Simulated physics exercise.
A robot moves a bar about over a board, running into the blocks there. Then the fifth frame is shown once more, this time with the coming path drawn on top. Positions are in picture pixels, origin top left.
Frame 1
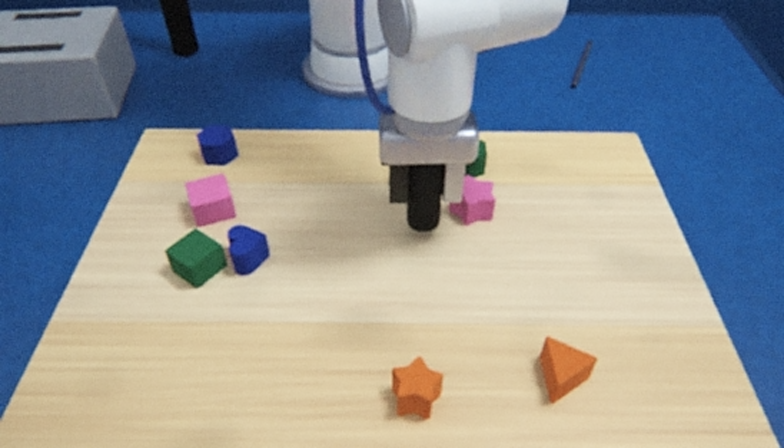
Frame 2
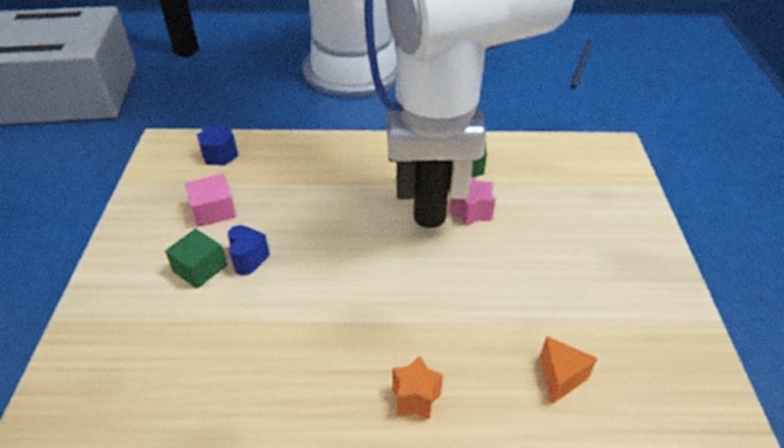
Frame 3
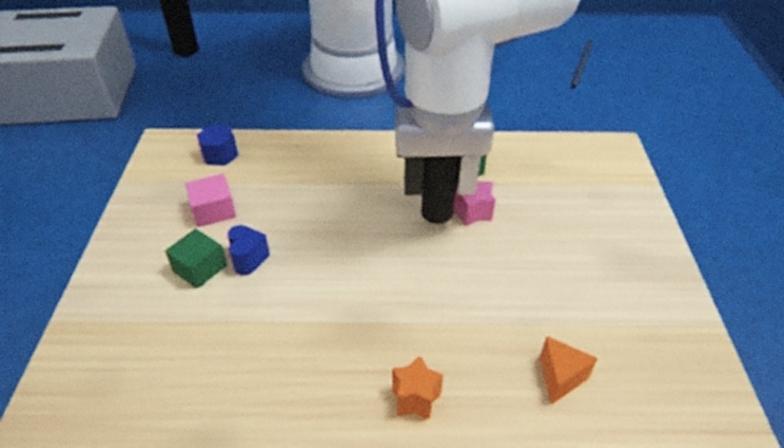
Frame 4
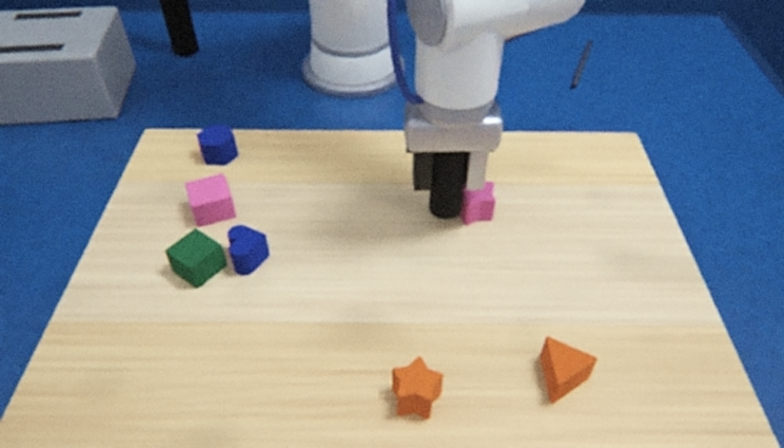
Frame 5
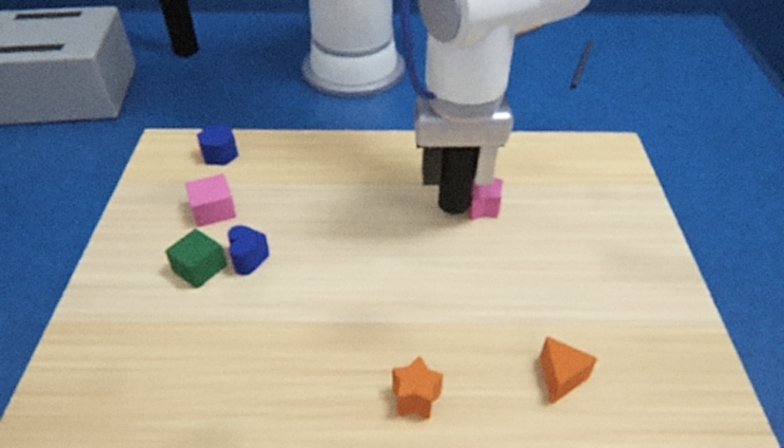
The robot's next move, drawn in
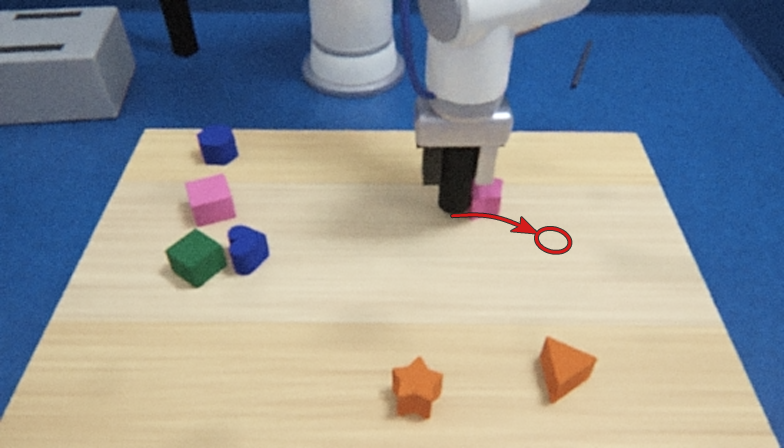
A robot arm moves its black bar slightly right, nudging the pink star a little.
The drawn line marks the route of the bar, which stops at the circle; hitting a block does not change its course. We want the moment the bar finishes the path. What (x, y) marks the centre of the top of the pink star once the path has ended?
By then it is at (522, 179).
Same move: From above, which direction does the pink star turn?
It is turned anticlockwise.
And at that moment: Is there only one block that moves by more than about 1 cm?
It seems so.
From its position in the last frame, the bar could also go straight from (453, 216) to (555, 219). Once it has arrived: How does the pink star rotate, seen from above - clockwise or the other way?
Spins counterclockwise.
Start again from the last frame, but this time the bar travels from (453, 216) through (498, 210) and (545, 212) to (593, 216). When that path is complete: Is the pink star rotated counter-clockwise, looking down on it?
It seems so.
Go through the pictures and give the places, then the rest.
The first frame shows tip of the bar (423, 221), middles of tops, green six-sided block partly hidden, pink star (475, 189).
The second frame shows bar (430, 217), nothing pushed.
The third frame shows bar (437, 213), nothing pushed.
The fourth frame shows bar (445, 209), nothing pushed.
The fifth frame shows bar (454, 204), green six-sided block hidden, pink star (483, 185).
The line goes from (453, 216) via (487, 216) and (520, 226), ending at (553, 240).
What follows on the original path. One third of the way, bar (490, 204); pink star (512, 180), turned 15° anticlockwise.
Two thirds of the way, bar (523, 214); pink star (522, 179), turned 45° anticlockwise.
At the end, bar (556, 228); green six-sided block unmoved; pink star (522, 179), turned 45° anticlockwise.
